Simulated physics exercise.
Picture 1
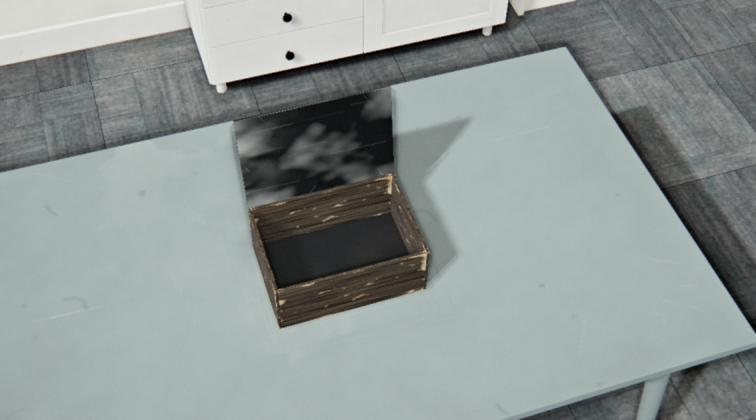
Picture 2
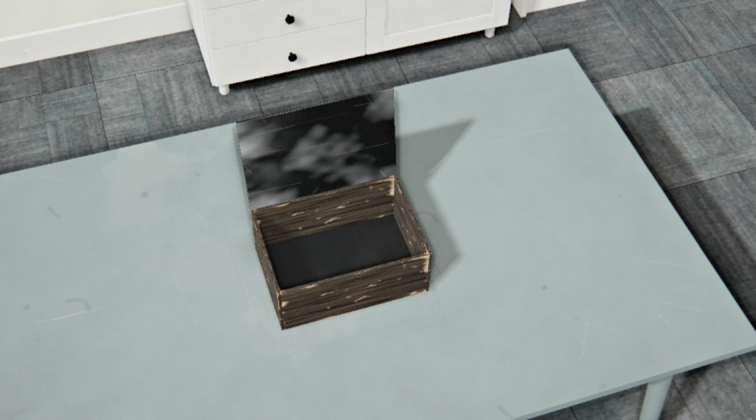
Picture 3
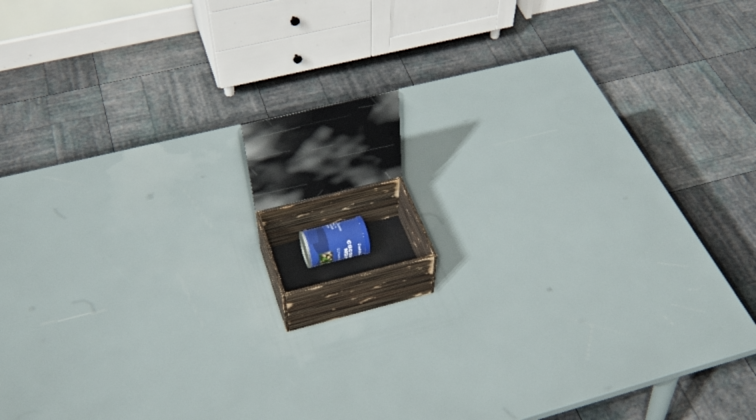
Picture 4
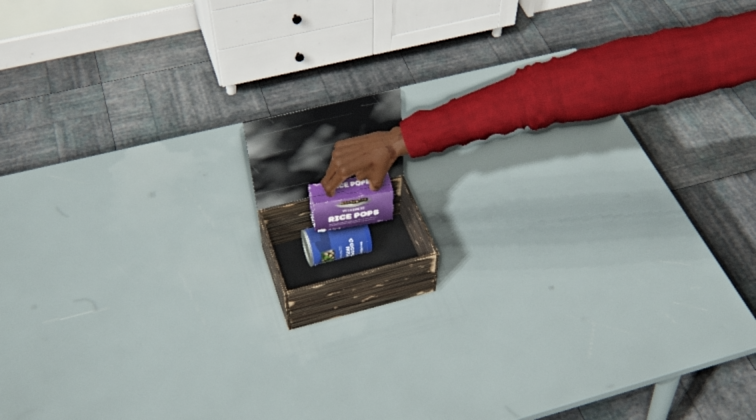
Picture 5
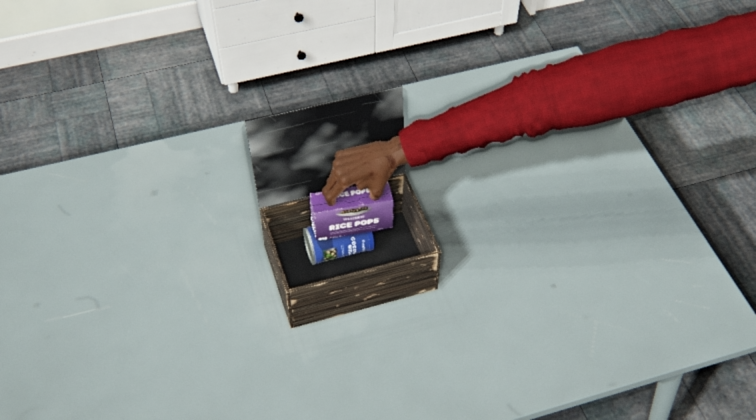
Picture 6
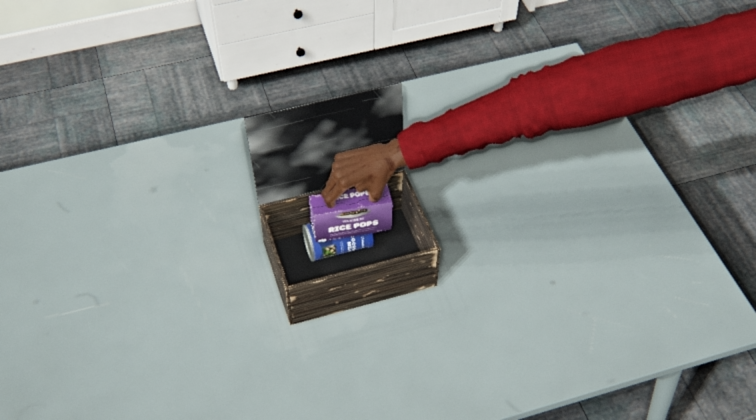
A blue tin appears in the open wooden box, then a hand lowers a purple packet in.
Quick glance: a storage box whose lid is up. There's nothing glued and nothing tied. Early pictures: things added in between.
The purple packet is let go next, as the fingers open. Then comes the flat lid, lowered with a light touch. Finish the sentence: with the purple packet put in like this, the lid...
The lid closes fully.
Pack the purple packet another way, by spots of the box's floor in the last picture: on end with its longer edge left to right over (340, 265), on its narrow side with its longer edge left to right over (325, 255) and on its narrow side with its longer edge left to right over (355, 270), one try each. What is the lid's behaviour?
With the first placement it doesn't close, with the second it closes properly, and with the third it closes properly.
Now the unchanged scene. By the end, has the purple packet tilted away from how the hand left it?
By the end it has leaned over.
Then, 0.40 s on from there, purple packet on its side near (360, 270); blue tin shifted a little.
Then, 1.30 s on from there, lid 78° above the rim; purple packet on its side near (359, 272).
Then, 1.80 s on from there, lid 44° above the rim; purple packet on its side near (359, 272).
Then, 2.20 s on from there, lid 10° above the rim; purple packet on its side near (359, 272).
In the end, lid shut; toppled in the box, purple packet; blue tin unmoved. At the end, from the last picture's camera, purple packet near (359, 272).
